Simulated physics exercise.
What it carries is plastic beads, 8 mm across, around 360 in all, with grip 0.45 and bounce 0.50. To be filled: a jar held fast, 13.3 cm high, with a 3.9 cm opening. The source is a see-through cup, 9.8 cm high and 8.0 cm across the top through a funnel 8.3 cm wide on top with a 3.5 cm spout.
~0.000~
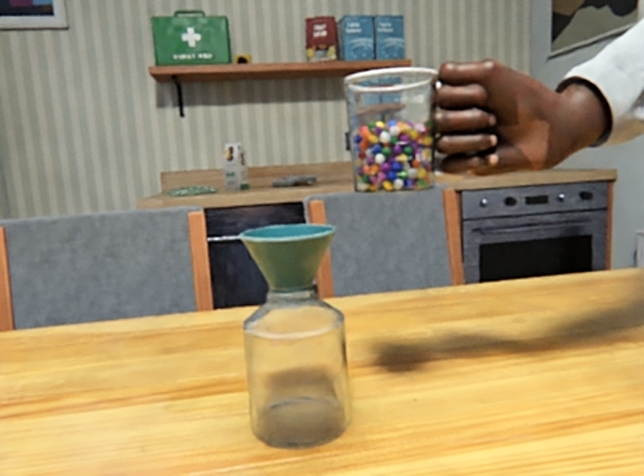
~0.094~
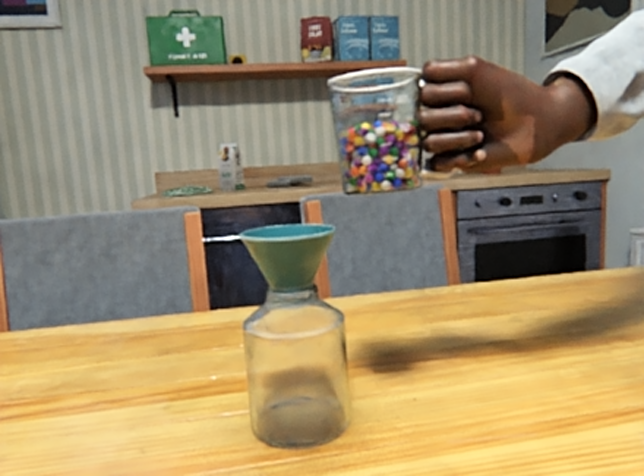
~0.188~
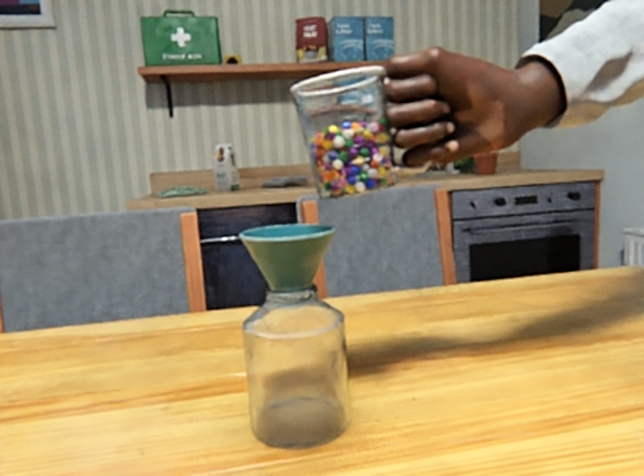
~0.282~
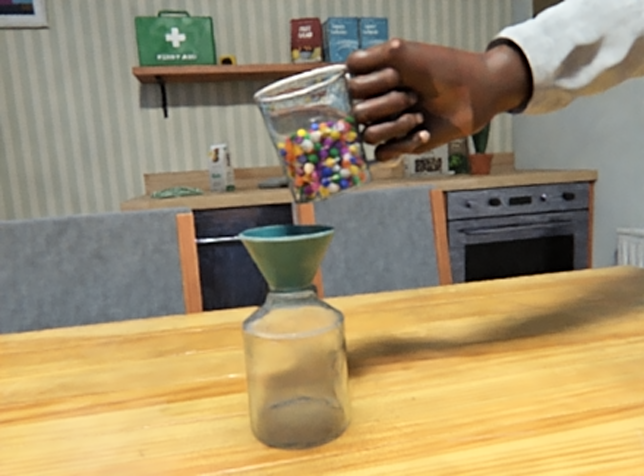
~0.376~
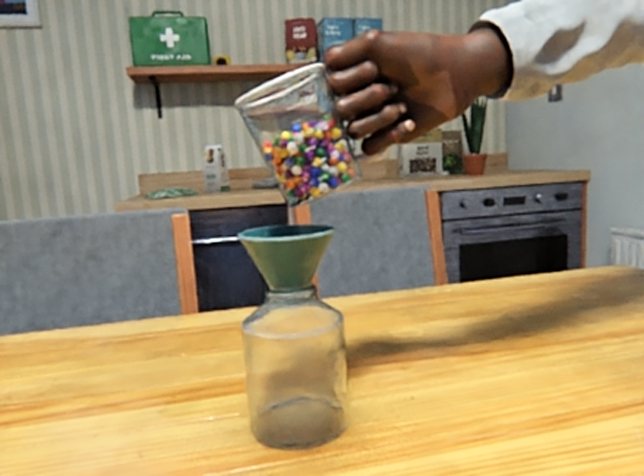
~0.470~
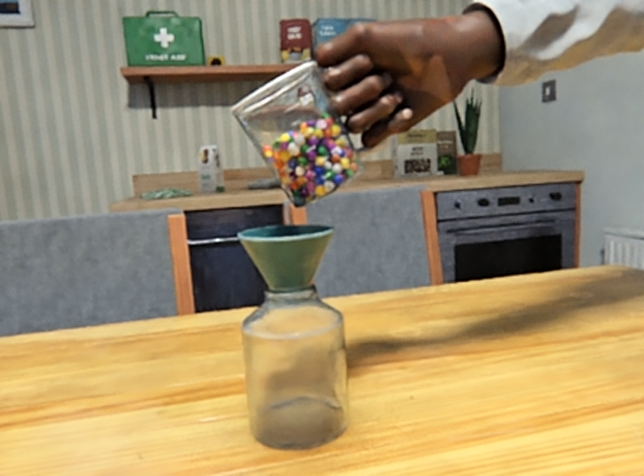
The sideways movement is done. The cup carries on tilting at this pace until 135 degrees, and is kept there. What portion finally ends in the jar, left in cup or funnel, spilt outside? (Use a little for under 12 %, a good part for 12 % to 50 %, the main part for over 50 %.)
Jar: The main part. Still above: A little. Spilt: A good part.
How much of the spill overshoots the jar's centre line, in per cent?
Near 100 in a hundred.
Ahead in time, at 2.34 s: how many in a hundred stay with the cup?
About 0 percent of the load.
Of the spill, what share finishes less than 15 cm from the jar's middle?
Roughly 40 percent.
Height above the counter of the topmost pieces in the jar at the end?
Some 3.5 cm.
Then, at 1.24 s, tilt 77 degrees; the cup holds 100 %, the jar 0 %.
Then, at 1.76 s, tilt 111 degrees; the cup holds 70 %, the jar 0 %.
After 2.34 s, tilt 135 degrees; the cup holds 0 %, the jar 60 %.
By 3.1 s all is still; jar 60 %, still above 0 %, spilt 40 %.
